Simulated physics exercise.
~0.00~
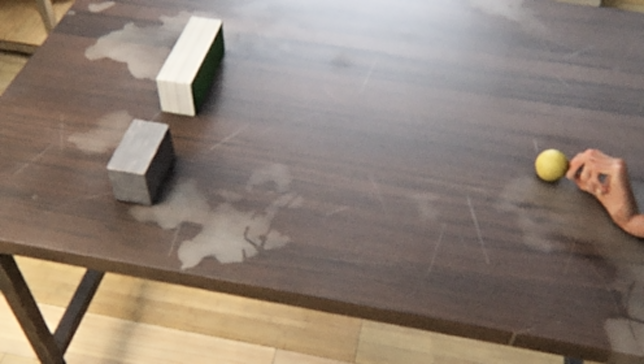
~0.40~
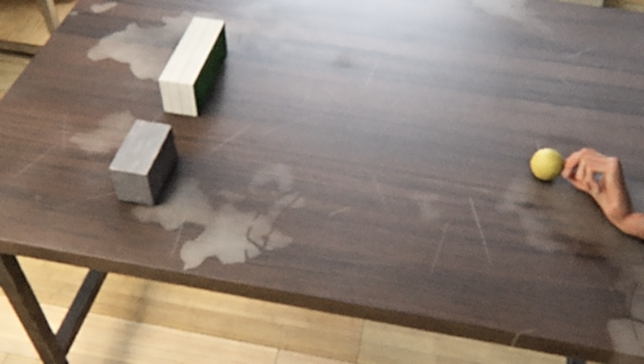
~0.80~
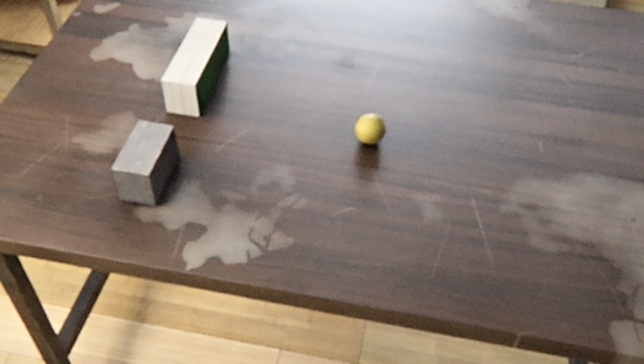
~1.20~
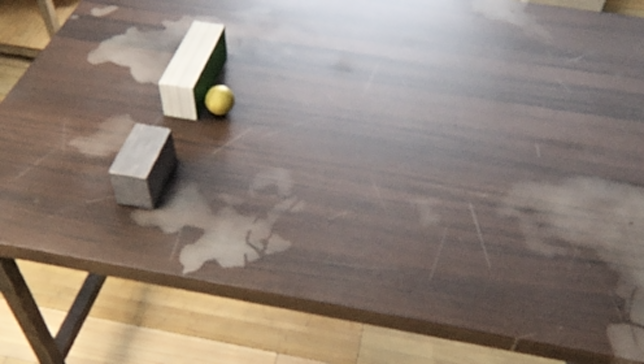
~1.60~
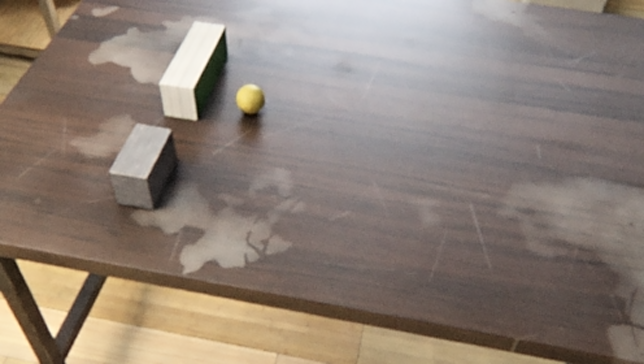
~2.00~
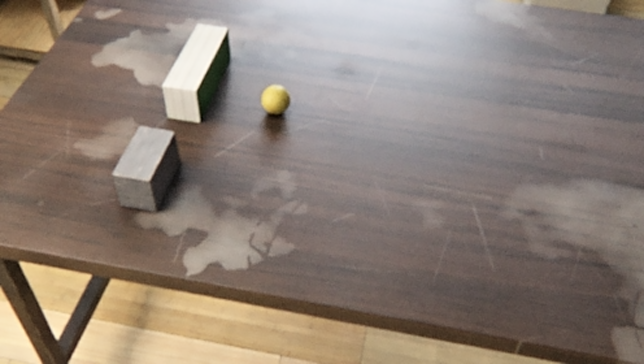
In this clip, a hand at the right of a dark wooden table releases a yellow ball, which rolls left toward a grey block and a pale block with a green side, meets the pale block, and rebounds a short way right, ending on the open tabletop.
